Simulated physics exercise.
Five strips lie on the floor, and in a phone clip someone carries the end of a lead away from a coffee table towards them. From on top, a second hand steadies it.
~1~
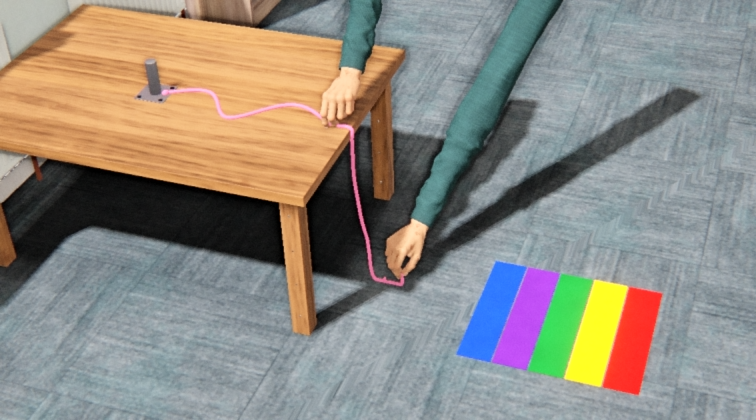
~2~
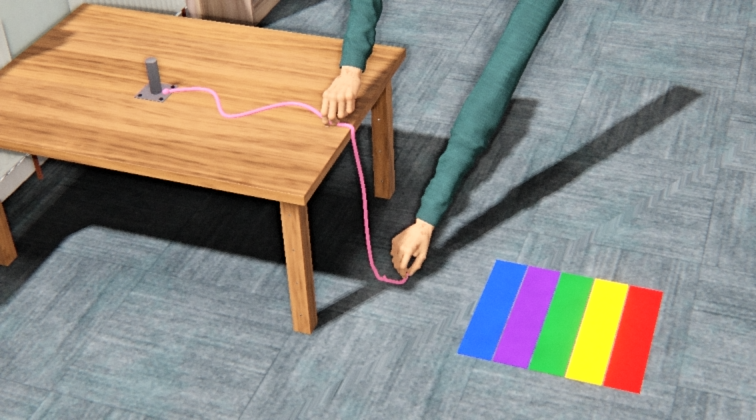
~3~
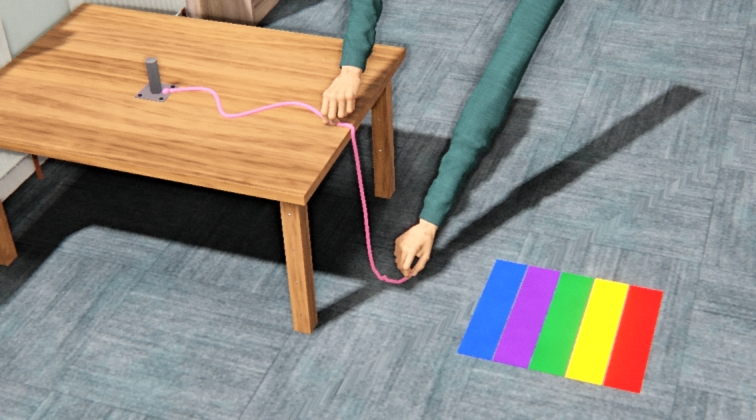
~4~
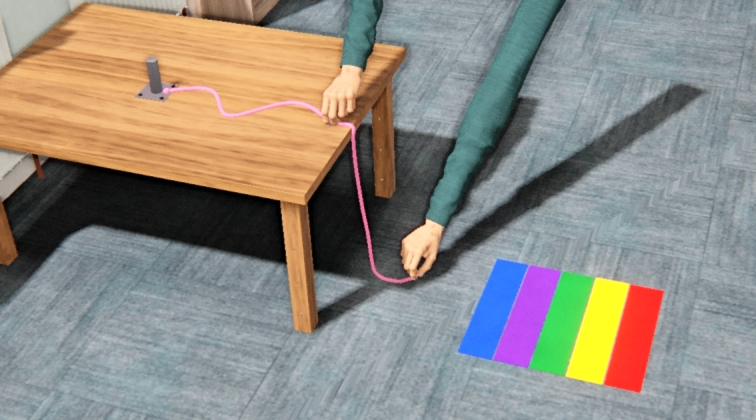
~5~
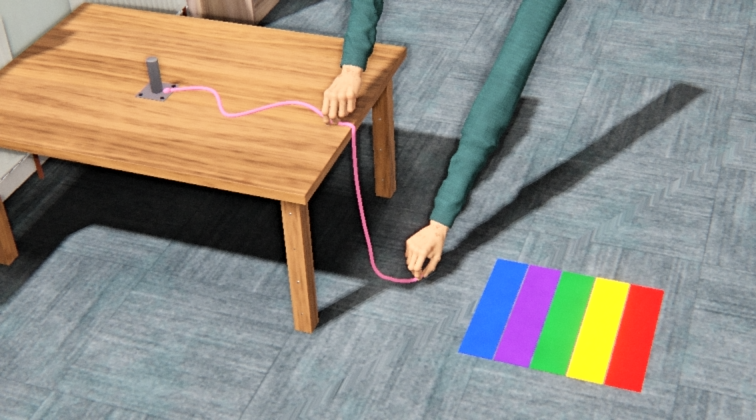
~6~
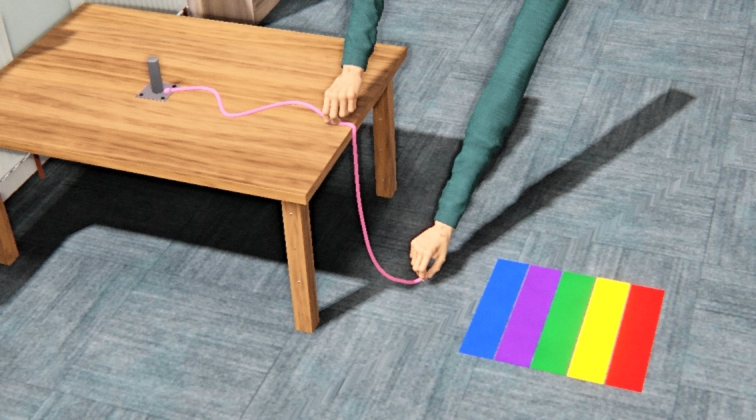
Five bright strips, blue, purple, green, yellow and red from left to right, lie side by side on a grey-blue carpet at the lower right, seen from above. At the left, a pink lead runs from a grey post across a wooden coffee table and over its edge. One green-sleeved hand stays on the lead at the edge while the other slowly draws its low end slightly right, the camera still.
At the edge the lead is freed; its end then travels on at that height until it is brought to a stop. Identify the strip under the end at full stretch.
Strip: Green.
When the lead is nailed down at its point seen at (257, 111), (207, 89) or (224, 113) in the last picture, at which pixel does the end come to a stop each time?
In order: (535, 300), then (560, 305), then (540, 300).
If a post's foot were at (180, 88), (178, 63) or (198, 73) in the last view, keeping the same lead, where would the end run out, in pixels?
Approximate places, in that order: (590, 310), (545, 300), (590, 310).
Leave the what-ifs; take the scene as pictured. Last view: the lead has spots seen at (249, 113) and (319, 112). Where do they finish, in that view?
The first finishes about (276, 111) and the second about (351, 125).
Soon after, end near (504, 292); over blue.
Then, end near (543, 300); over purple.
At full stretch, end near (568, 305); over green. The green one.
